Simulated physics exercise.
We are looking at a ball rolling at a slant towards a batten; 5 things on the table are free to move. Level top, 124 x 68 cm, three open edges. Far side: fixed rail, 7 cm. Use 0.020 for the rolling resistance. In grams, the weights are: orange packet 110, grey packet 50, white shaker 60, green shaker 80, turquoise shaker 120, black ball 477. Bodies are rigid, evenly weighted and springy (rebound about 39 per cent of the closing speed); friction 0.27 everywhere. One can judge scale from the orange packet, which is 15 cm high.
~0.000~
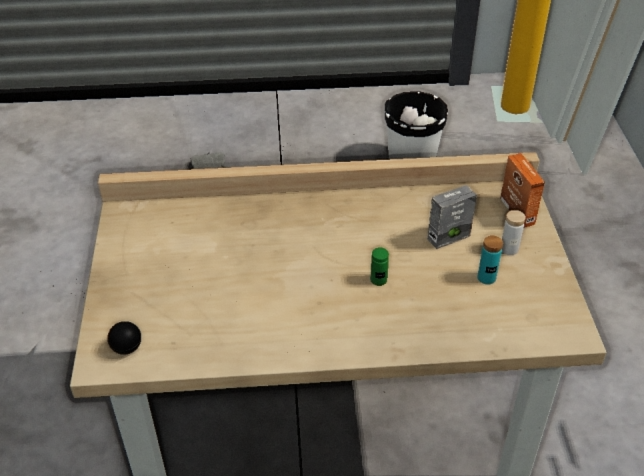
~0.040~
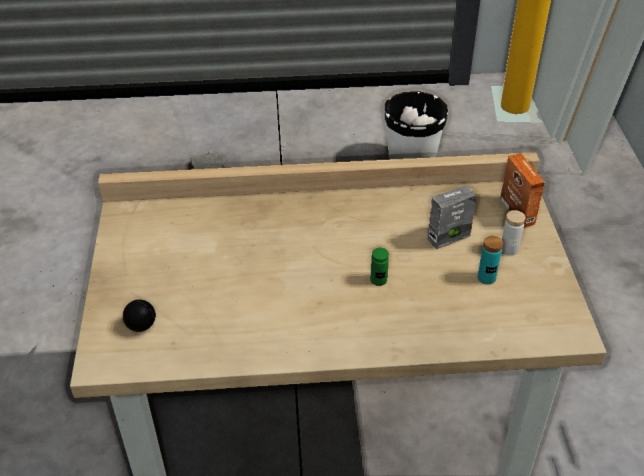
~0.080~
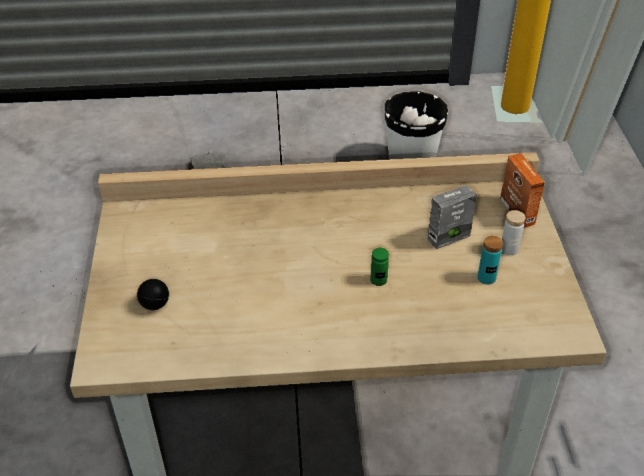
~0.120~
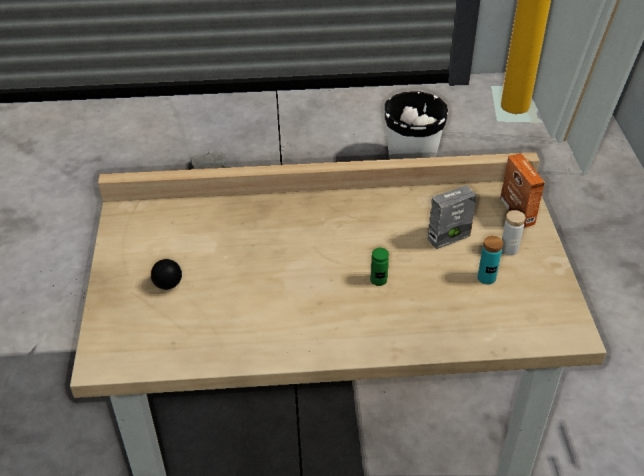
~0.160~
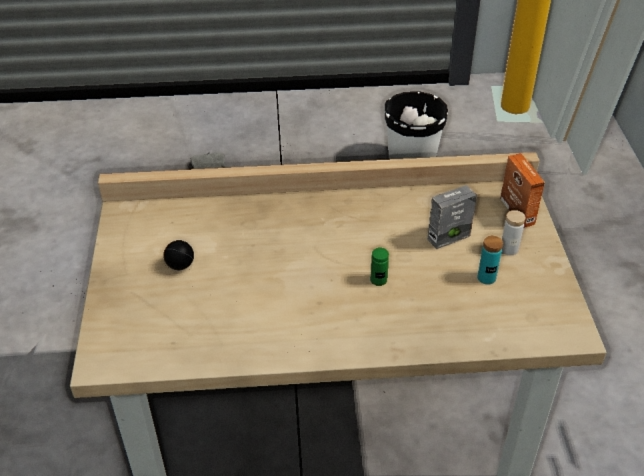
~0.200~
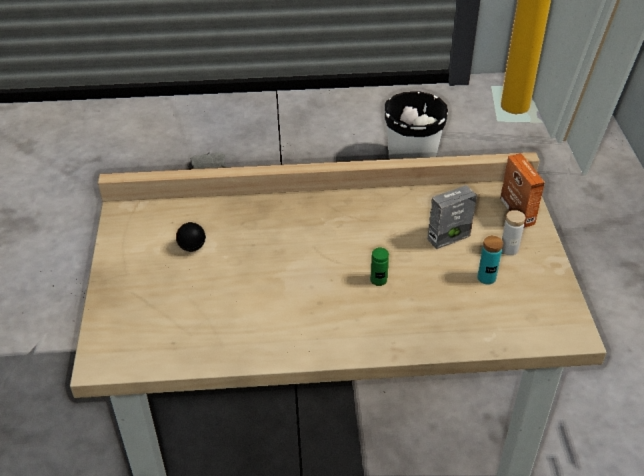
On a wooden workbench, a black ball rolls diagonally away and rightward past the left side.
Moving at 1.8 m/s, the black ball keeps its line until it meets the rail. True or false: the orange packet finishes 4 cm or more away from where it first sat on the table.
False.
Around 0.70 s, black ball near (295, 225).
Around 1.70 s, black ball near (473, 277).
Around 3.20 s, black ball near (622, 413).
Finally (3.5 s), all 5 still in place (within 4 cm). Final places as that camera would see them, orange packet near (522, 191).
